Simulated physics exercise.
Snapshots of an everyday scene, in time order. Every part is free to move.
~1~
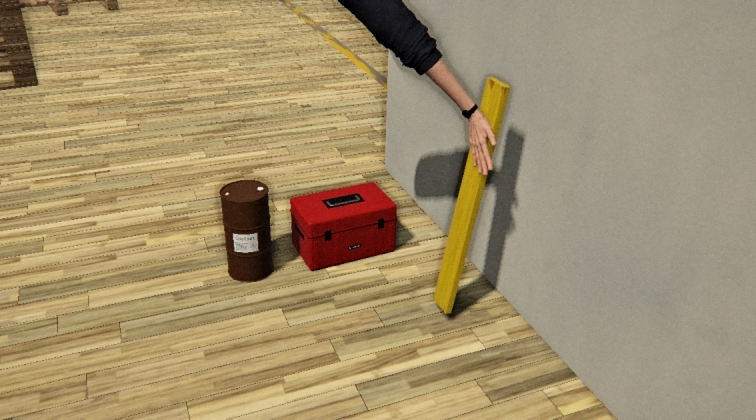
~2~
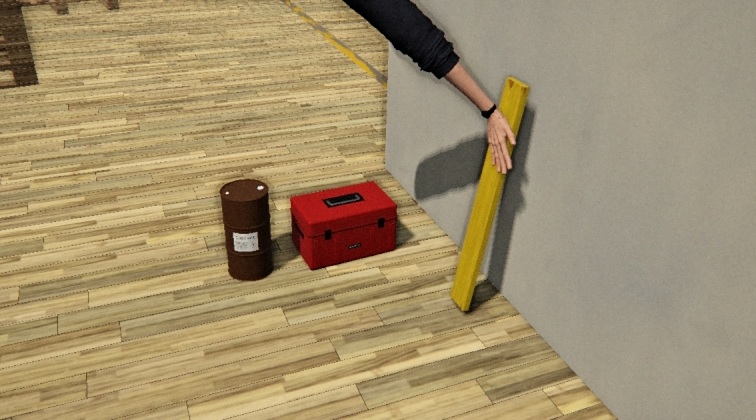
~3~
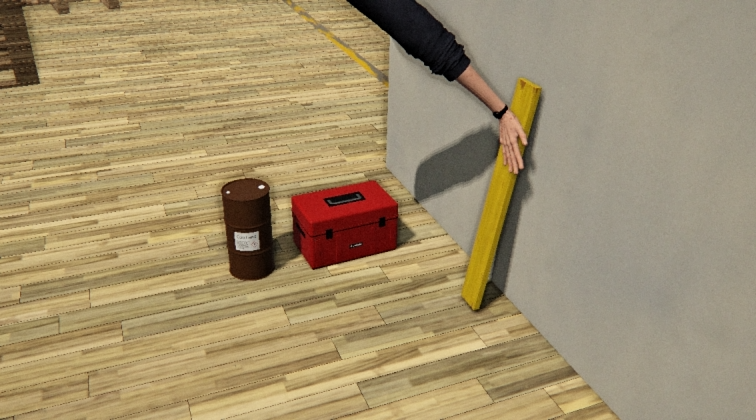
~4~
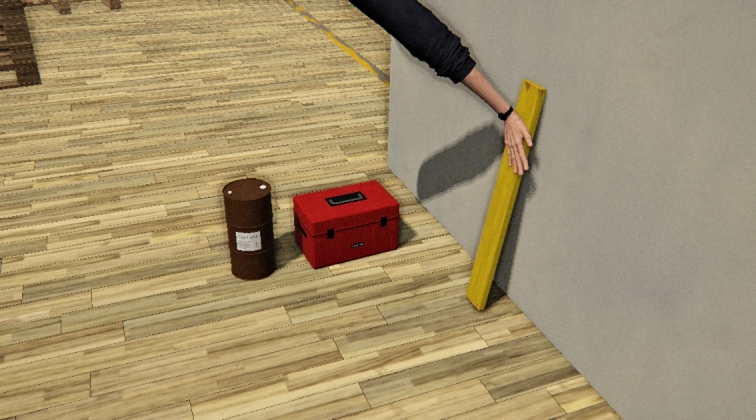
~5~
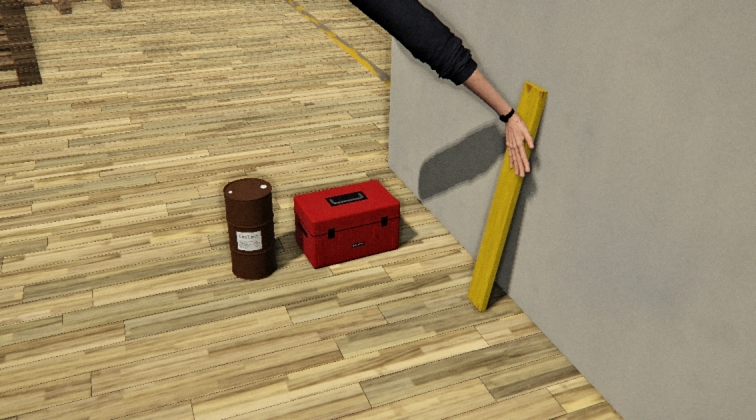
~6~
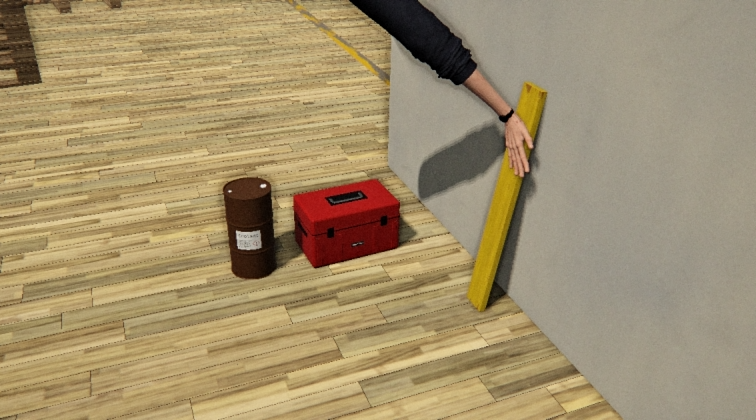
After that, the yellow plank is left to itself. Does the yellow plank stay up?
Yes: Most likely it stays fixed.
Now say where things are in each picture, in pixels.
In the first frame, not yet at the wall; yellow plank (468, 203); red toolbox (343, 225).
In the second frame, not yet at the wall; yellow plank (486, 202); red toolbox (344, 224).
In the third frame, not yet at the wall; yellow plank (497, 201); red toolbox (345, 223).
In the fourth frame, not yet at the wall; yellow plank (502, 202); red toolbox (346, 223).
In the fifth frame, propped up under the hand; yellow plank (504, 204); red toolbox (347, 223).
In the sixth frame, propped up under the hand; yellow plank (503, 204); red toolbox (346, 222).
Then, 0.80 s past the last view, nothing moves.
Then, 1.80 s past the last view, yellow plank resting near (504, 204).
Finally, all 3 still in place. Final places as the last picture's camera would see them, yellow plank near (504, 204). The plank stays up.
